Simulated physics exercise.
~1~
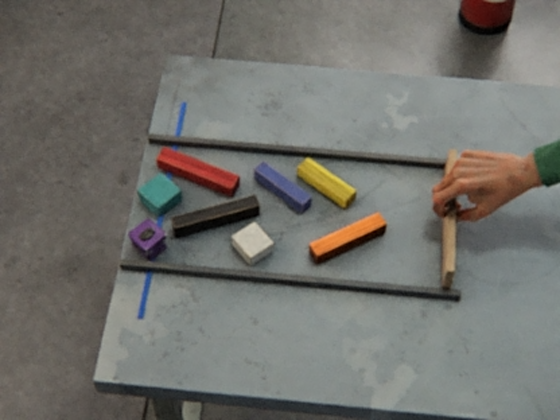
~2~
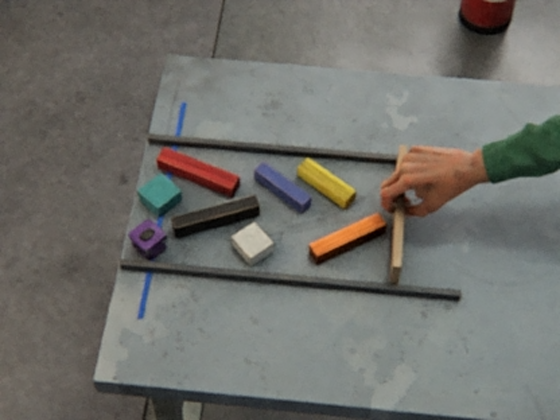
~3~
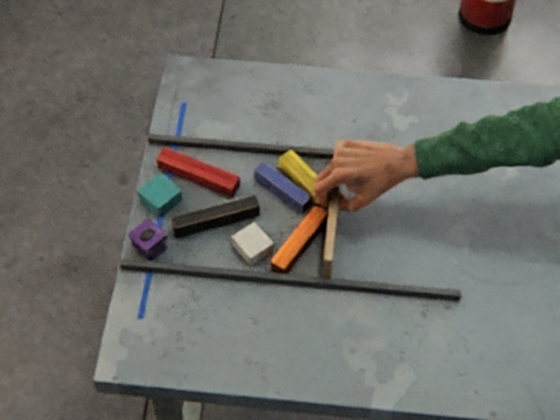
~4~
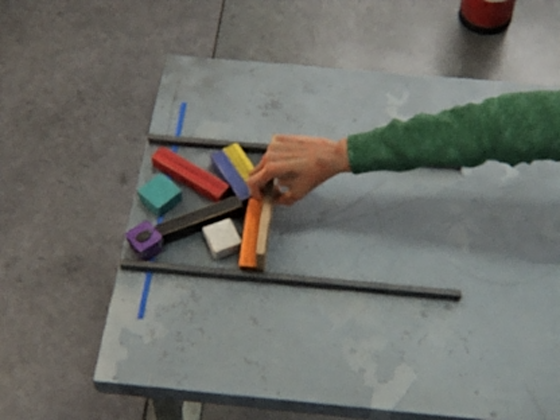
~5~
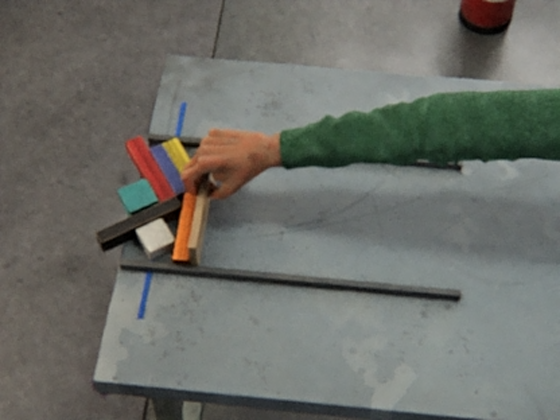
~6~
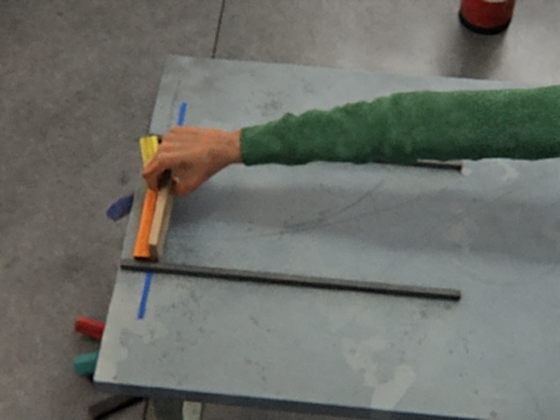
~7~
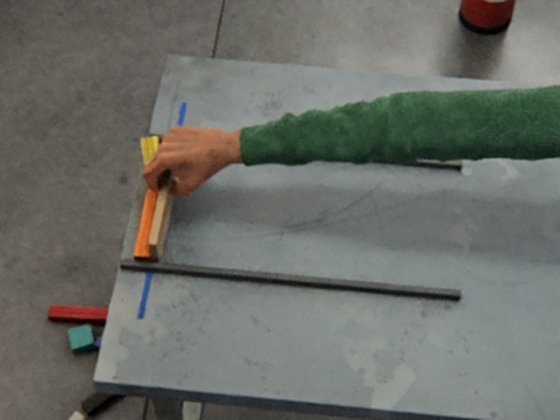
A hand in a green sleeve holds a wooden board upright at the right of a channel between two dark rails on a gray-blue table, seen from above. Red, black, blue, yellow and orange bars lie to the left with turquoise, white and purple blocks, near blue tape by the table's left end. The hand slides the board left, gathering the pieces into a crowded cluster and pushing them over the edge. The board stops near the tape, with the orange and yellow bars still against it, while red, turquoise and dark pieces lie on the floor below.
